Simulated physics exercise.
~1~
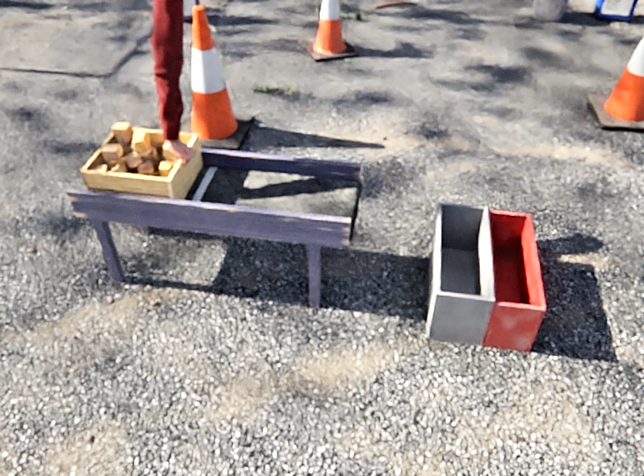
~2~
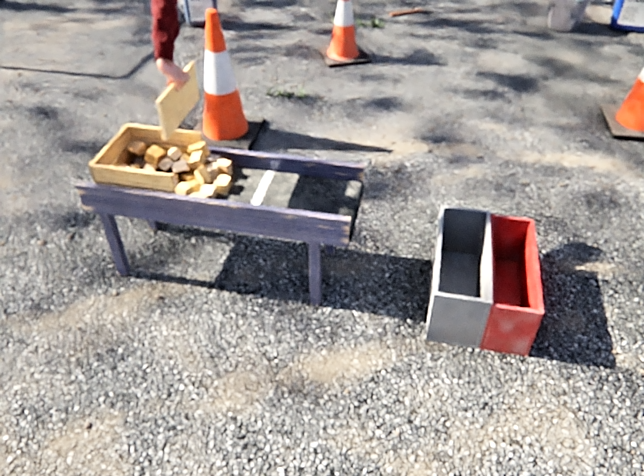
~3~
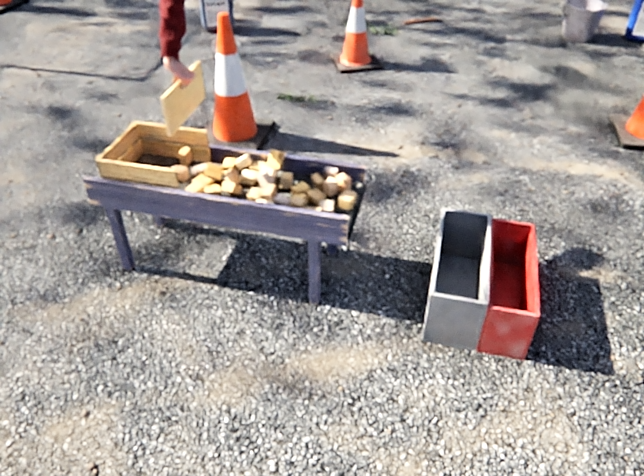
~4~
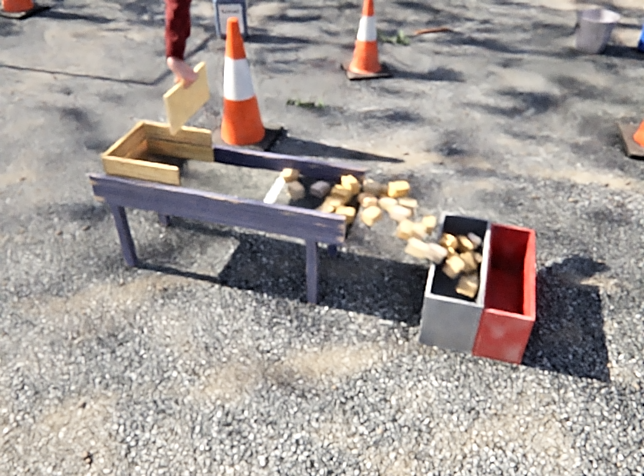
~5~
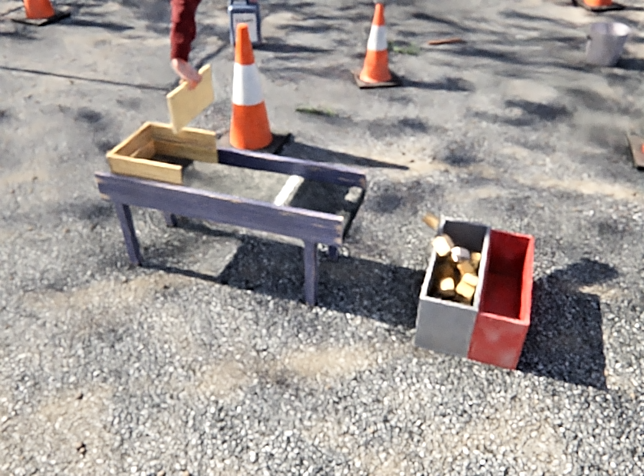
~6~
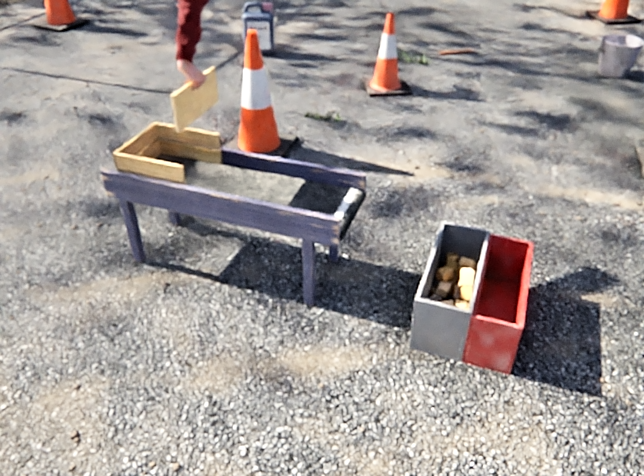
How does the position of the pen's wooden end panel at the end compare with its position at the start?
At the start the panel stands at the right end of the pen, holding the blocks in, and by the end it is held up in a hand above the pen, leaving that end open.
